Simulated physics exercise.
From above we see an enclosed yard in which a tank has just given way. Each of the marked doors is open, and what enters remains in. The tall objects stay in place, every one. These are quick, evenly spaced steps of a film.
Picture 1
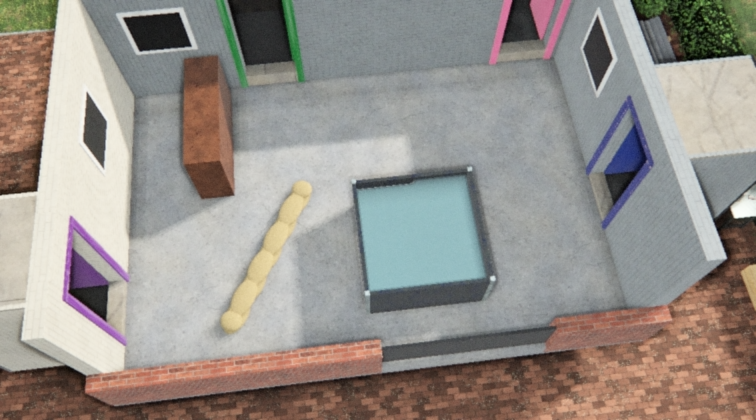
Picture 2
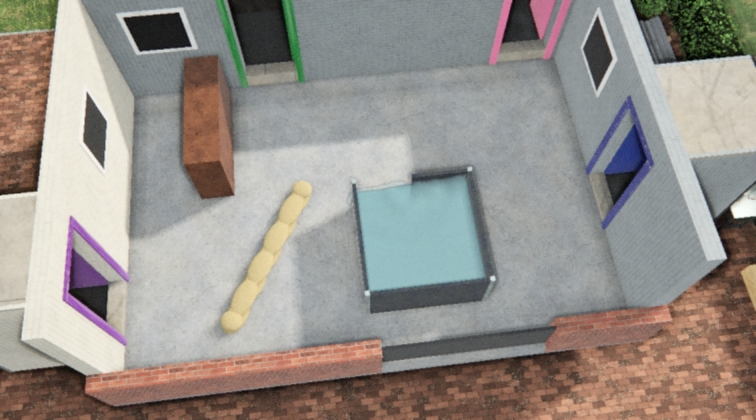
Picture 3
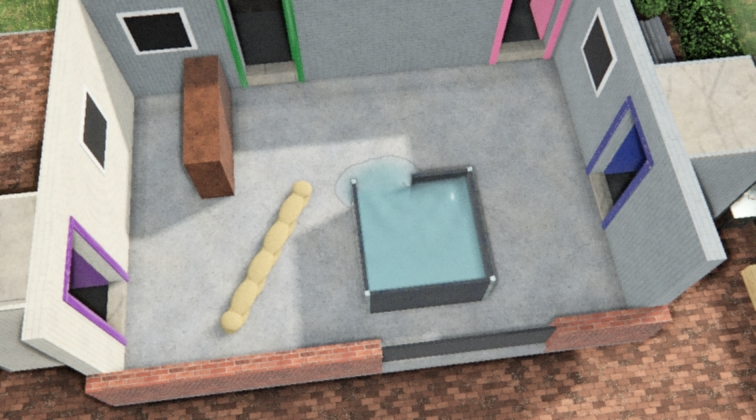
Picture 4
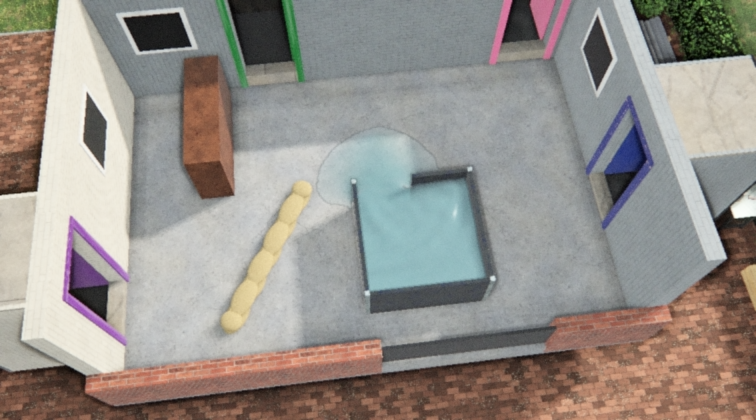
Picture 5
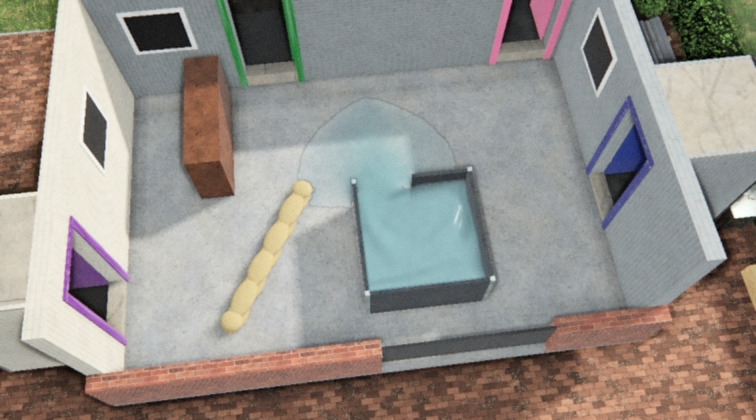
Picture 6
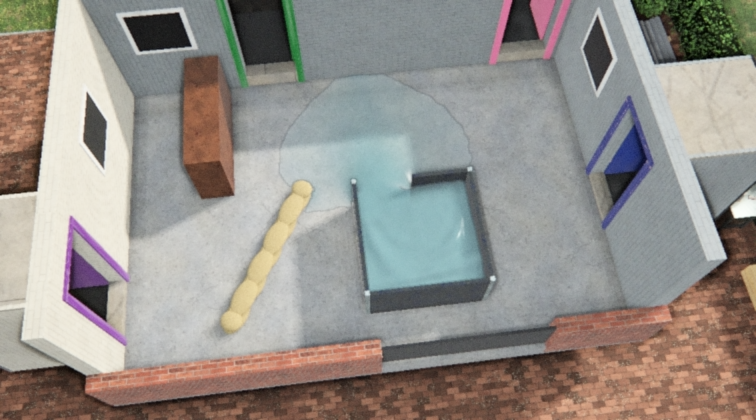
A walled yard with a grey floor is seen from above by a still camera. A square, dark-sided tank of blue water stands right of centre, with a row of tan sacks to its left, a brown block at upper left, and purple, green, pink and blue openings around the walls. Water pours through a gap in the tank's far side and spreads across the floor in a widening, rounded sheet.
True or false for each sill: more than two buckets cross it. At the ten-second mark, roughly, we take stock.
Green door - false; pink door - false; blue door - false; purple door - false.
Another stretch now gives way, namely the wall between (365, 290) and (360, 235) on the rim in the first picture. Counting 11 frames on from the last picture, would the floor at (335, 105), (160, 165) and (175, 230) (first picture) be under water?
Sequence: Spared / spared / wetted.
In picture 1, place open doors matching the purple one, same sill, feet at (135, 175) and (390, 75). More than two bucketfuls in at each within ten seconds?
Going in the given order, they come out within bounds and over the limit.
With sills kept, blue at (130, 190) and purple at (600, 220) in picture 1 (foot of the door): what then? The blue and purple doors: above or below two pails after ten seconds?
Result - blue: Remains below the limit; purple: Remains below the limit.
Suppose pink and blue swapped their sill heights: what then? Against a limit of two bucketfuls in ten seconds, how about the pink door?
Pink: Exceeds the limit.
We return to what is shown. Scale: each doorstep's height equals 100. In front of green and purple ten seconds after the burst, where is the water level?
Respectively about 20 and 40 per cent.
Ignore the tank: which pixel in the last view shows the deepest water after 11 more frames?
About (237, 97).
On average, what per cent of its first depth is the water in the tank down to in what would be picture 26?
About 36 %.
A moment on, water covers 25 % of the floor; the green door wet at the sill, nothing in, the pink door not reached, the blue door not reached, the purple door not reached.
Next, water covers 30 % of the floor; the green door wet at the sill, nothing in, the pink door wet at the sill, nothing in, the blue door not reached, the purple door not reached.
Then, water covers 50 % of the floor; the green door under two buckets in, the pink door wet at the sill, nothing in, the blue door wet at the sill, nothing in, the purple door not reached.
Later, water covers 80 % of the floor; the green door under two buckets in, the pink door wet at the sill, nothing in, the blue door wet at the sill, nothing in, the purple door wet at the sill, nothing in.
In the end, water covers 95 % of the floor; the green door under two buckets in, the pink door wet at the sill, nothing in, the blue door wet at the sill, nothing in, the purple door wet at the sill, nothing in.
